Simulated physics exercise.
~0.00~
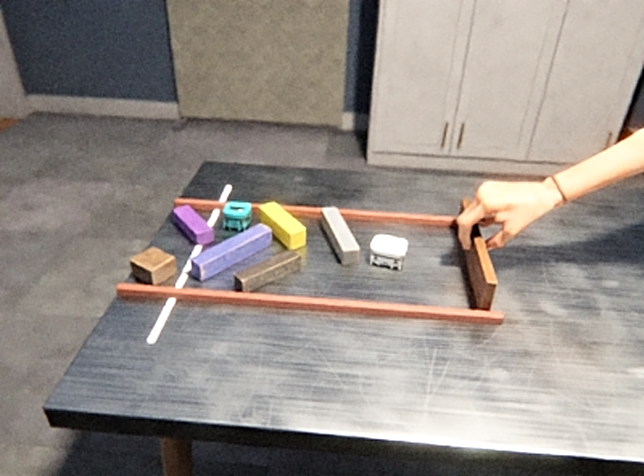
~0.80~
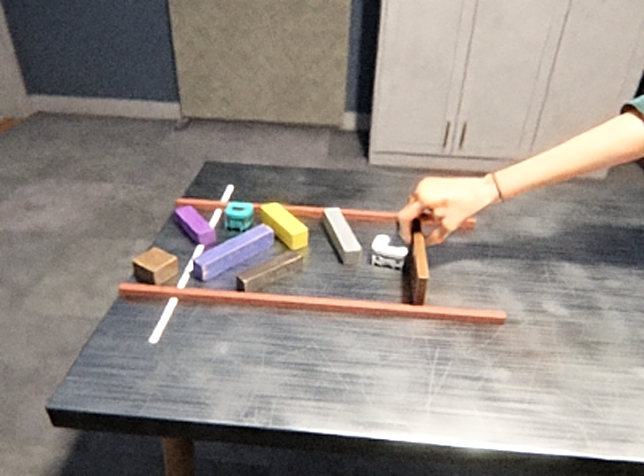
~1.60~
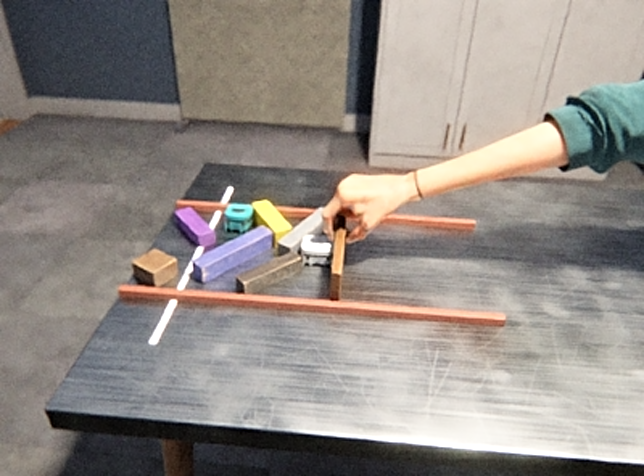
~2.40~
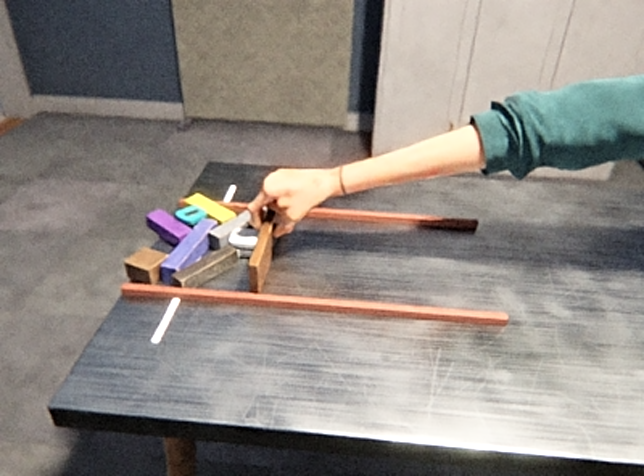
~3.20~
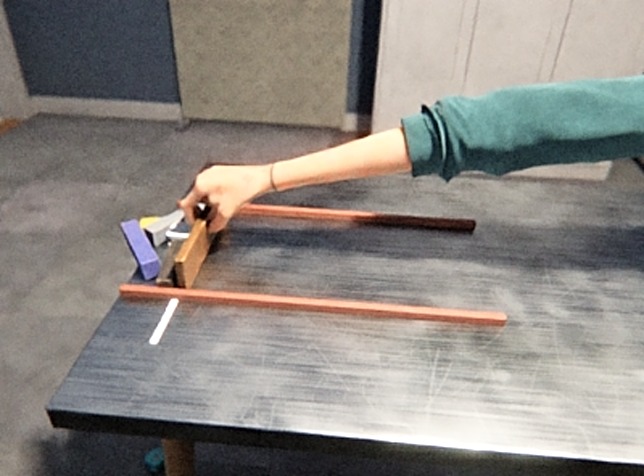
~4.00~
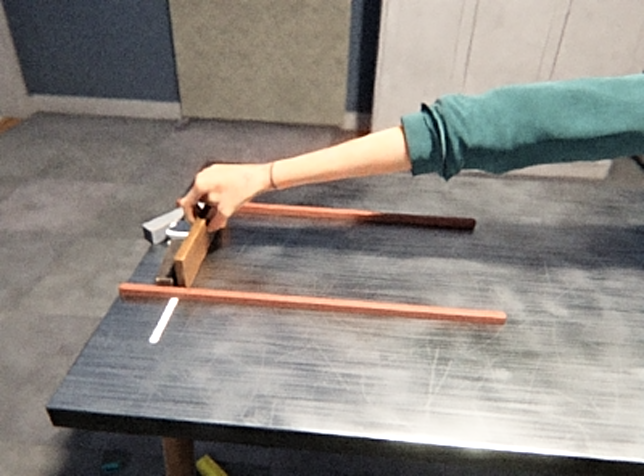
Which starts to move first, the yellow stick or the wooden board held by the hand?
The wooden board starts to move first, sliding left while the yellow stick is still in its place. The yellow stick shifts only later, as the board comes closer.
